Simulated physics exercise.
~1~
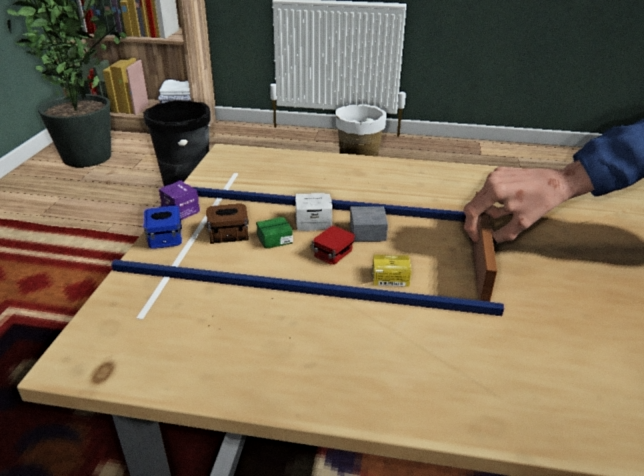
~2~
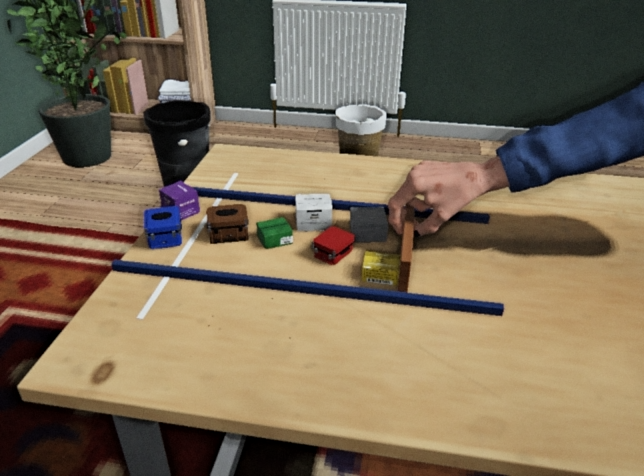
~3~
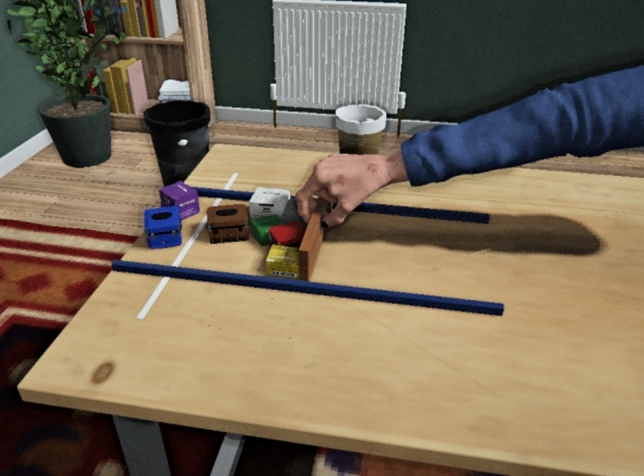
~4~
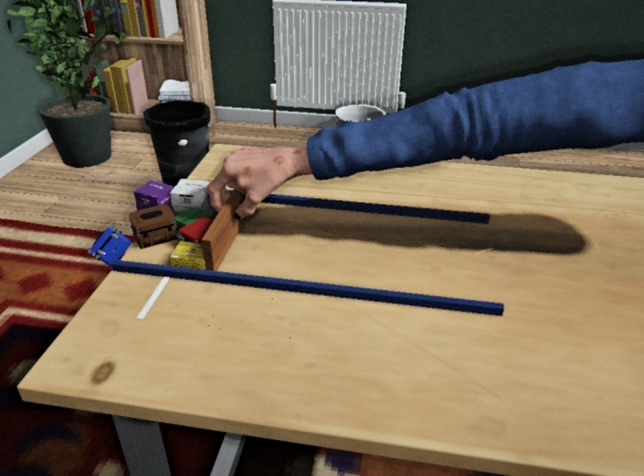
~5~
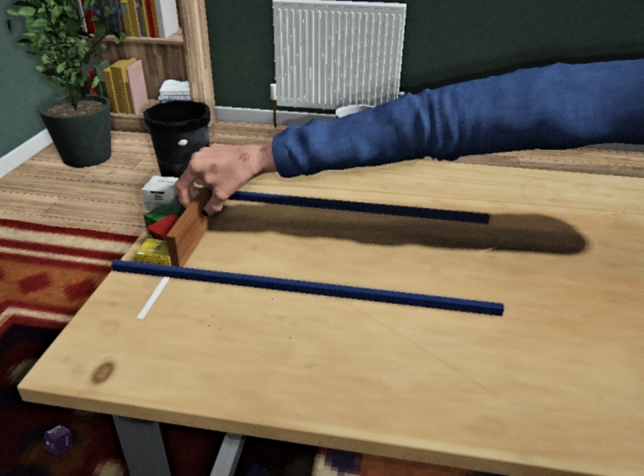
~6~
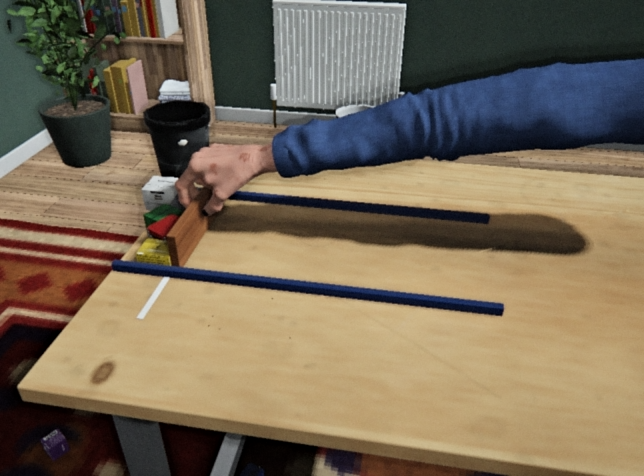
A hand in a blue sleeve grips an upright reddish-brown board on a pale wooden table, seen from a raised view in a room with a radiator and a potted plant. Between two dark blue rails lie small coloured boxes and cases, with purple, blue and brown ones farthest left near a white strip. The hand slides the board left, gathering the yellow, grey, red, green and white pieces into a cluster. The cluster pushes the brown, blue and purple ones toward the left edge, the blue case tipping. The board stops near the edge, those three gone from the tabletop, a small purple box lying on the rug below.
